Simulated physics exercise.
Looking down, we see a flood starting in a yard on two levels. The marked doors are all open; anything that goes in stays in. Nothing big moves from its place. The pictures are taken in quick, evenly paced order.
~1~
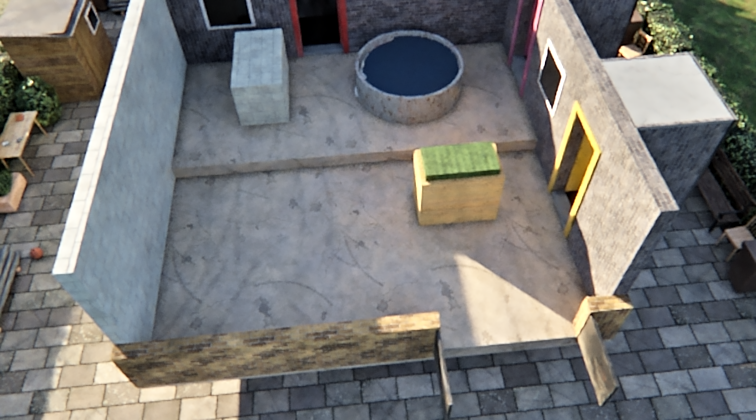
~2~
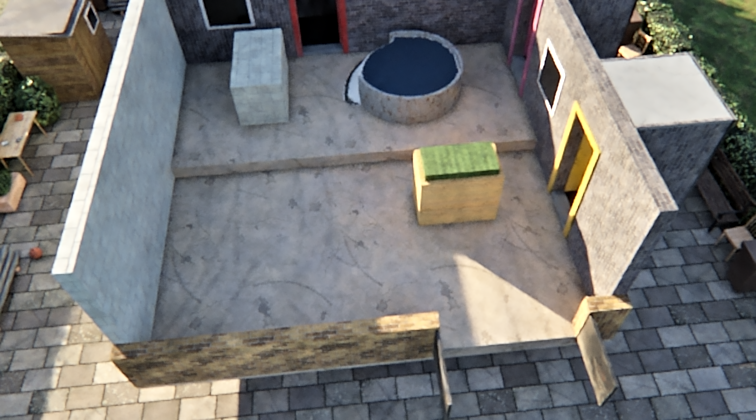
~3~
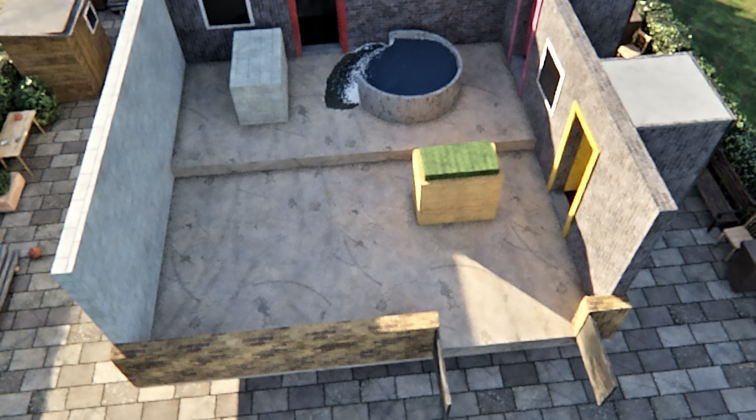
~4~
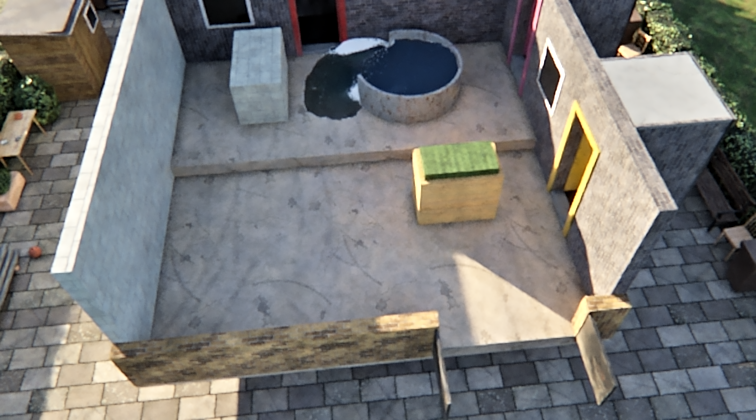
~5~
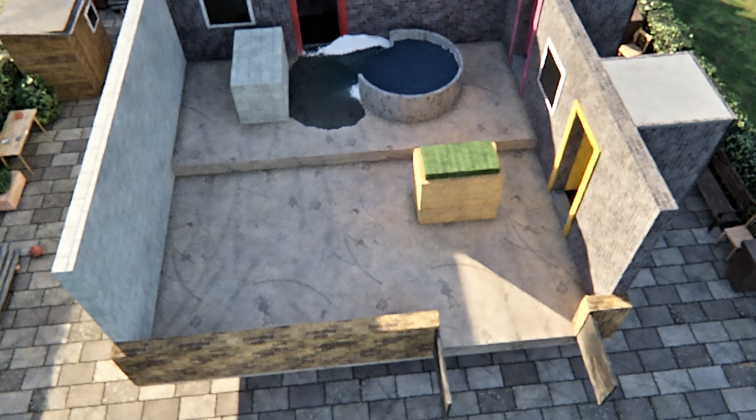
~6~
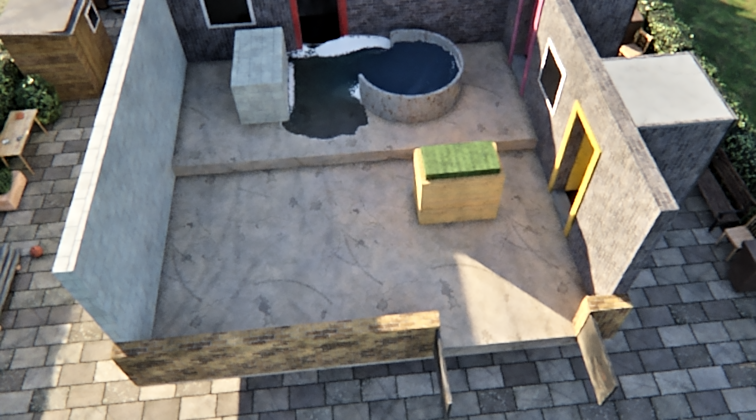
Dark water pours from the left side of a round pool and spreads across the upper level.
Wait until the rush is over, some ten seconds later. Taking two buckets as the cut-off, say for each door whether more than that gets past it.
Door by door: The red door exceeds it; the yellow door does not exceed it; the pink door does not exceed it.
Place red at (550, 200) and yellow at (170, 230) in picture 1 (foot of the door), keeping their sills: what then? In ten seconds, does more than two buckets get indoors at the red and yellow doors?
Result - the red door stays within limits while the yellow door stays within limits.
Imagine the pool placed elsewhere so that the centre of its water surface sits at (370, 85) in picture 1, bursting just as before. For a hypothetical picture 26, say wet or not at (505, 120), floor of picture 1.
Answer: Spared.
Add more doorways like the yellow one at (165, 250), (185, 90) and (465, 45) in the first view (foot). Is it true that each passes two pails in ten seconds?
Outcome by door - within the limit, past the limit, within the limit.
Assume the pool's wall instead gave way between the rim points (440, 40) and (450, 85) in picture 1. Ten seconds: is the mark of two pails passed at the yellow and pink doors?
The yellow one falls short; the pink one exceeds it.
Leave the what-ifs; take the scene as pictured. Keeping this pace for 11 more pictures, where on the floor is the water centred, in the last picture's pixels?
I'd mark it close to (353, 85).
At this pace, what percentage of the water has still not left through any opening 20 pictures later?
Roughly 92 %.
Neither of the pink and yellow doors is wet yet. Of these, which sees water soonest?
The pink one.
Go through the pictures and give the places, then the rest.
Still water in the pool at (409, 66), in the first frame.
The front is at a hidden place, out from the gap at (364, 69), in the second frame.
The front is at (335, 106), out from the gap at (364, 70), in the third frame.
The front is at (324, 115), out from the gap at (364, 70), in the fourth frame.
Water pours out at (364, 70) and has run to (289, 111), in the fifth frame.
Water pours out at (365, 70) and has run to (287, 124), in the sixth frame.
A moment on, water covers 10 % of the floor; the red door over two buckets in, the yellow door not reached, the pink door not reached.
Next, water covers 20 % of the floor; the red door far over two buckets in, the yellow door not reached, the pink door not reached.
Then, water covers 55 % of the floor; the red door far over two buckets in, the yellow door not reached, the pink door wet at the sill, nothing in.
Later, water covers 75 % of the floor; the red door far over two buckets in, the yellow door wet at the sill, nothing in, the pink door wet at the sill, nothing in.
In the end, water covers 75 % of the floor; the red door far over two buckets in, the yellow door wet at the sill, nothing in, the pink door wet at the sill, nothing in.
